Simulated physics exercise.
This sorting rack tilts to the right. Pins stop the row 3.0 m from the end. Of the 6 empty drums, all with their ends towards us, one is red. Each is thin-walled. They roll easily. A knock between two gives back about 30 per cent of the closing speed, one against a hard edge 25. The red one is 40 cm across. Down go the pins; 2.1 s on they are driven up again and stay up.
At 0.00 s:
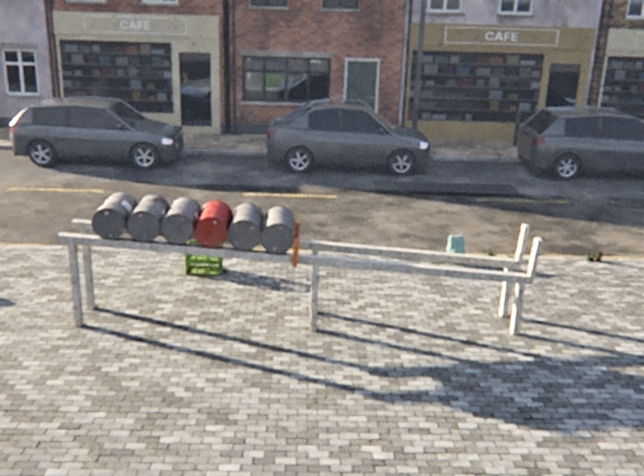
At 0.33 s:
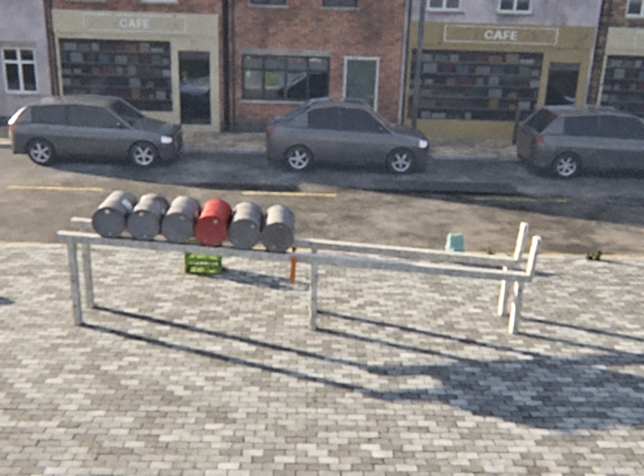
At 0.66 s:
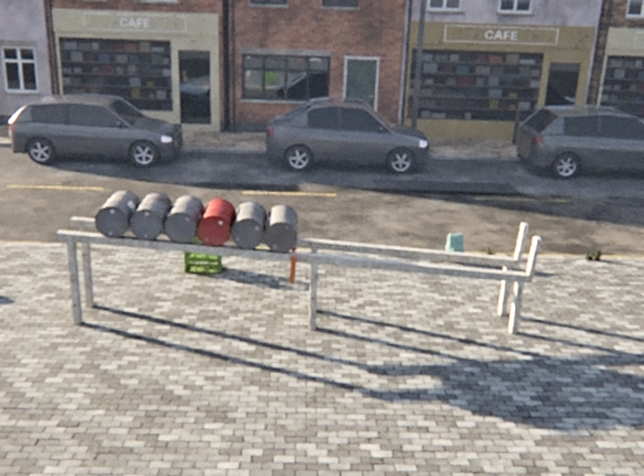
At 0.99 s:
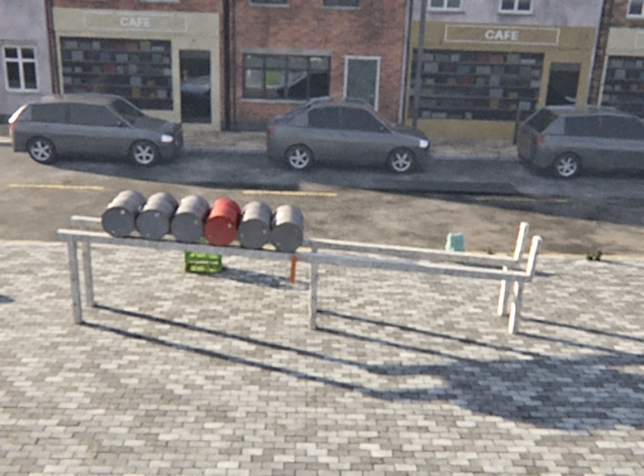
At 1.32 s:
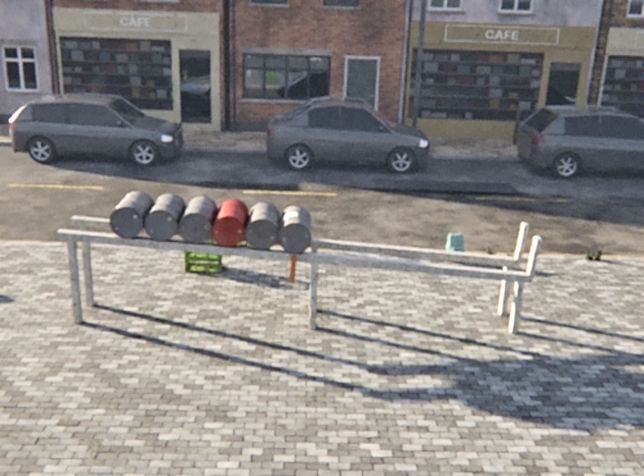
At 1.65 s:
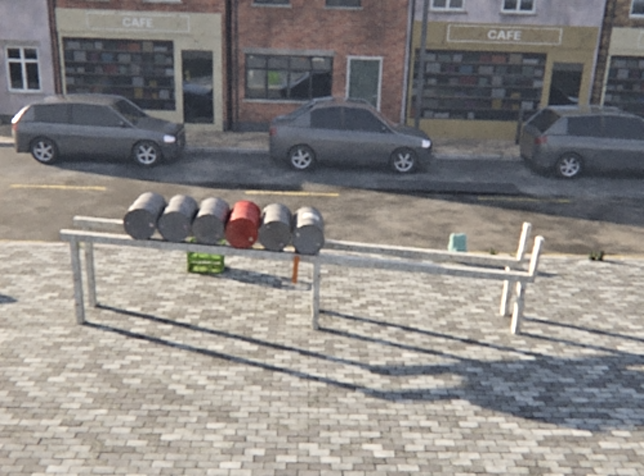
On a street seen from slightly above, a pale rack stands on grey block paving, with parked dark cars, brick and painted buildings and cafe signs across the road. Six drums, one red and the rest grey, lie in a row at the rack's left, near a green crate and an orange-red post. The post's upper part drops, and the drums roll slowly rightward together, gathering speed.
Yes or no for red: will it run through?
Red is held back.
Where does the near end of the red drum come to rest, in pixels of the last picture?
At about (279, 237).
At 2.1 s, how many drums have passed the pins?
At that moment 1.
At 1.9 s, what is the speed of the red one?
Roughly 0.5 m/s.
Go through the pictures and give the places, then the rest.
The first picture shows red (210, 233); pins up; the rack falls 4°.
The second picture shows red (210, 232); pins down.
The third picture shows red (214, 232); pins down; the first has rolled 5 cm.
The fourth picture shows red (220, 232); pins down; the first has rolled 10 cm.
The fifth picture shows red (228, 232); pins down; the first has rolled 20 cm.
The sixth picture shows red (241, 234); pins down; the first has rolled 35 cm.
By 1.9 s, red is on the rails, 55 cm above the pins, rolling right; 1 through so far.
By 2.1 s, red is on the rails, 45 cm above the pins, rolling right; 1 through so far.
By 3.7 s, red is on the rails, 25 cm above the pins; 2 through so far.
Finally (6.5 s), red is on the rails, 25 cm above the pins; 2 through so far.
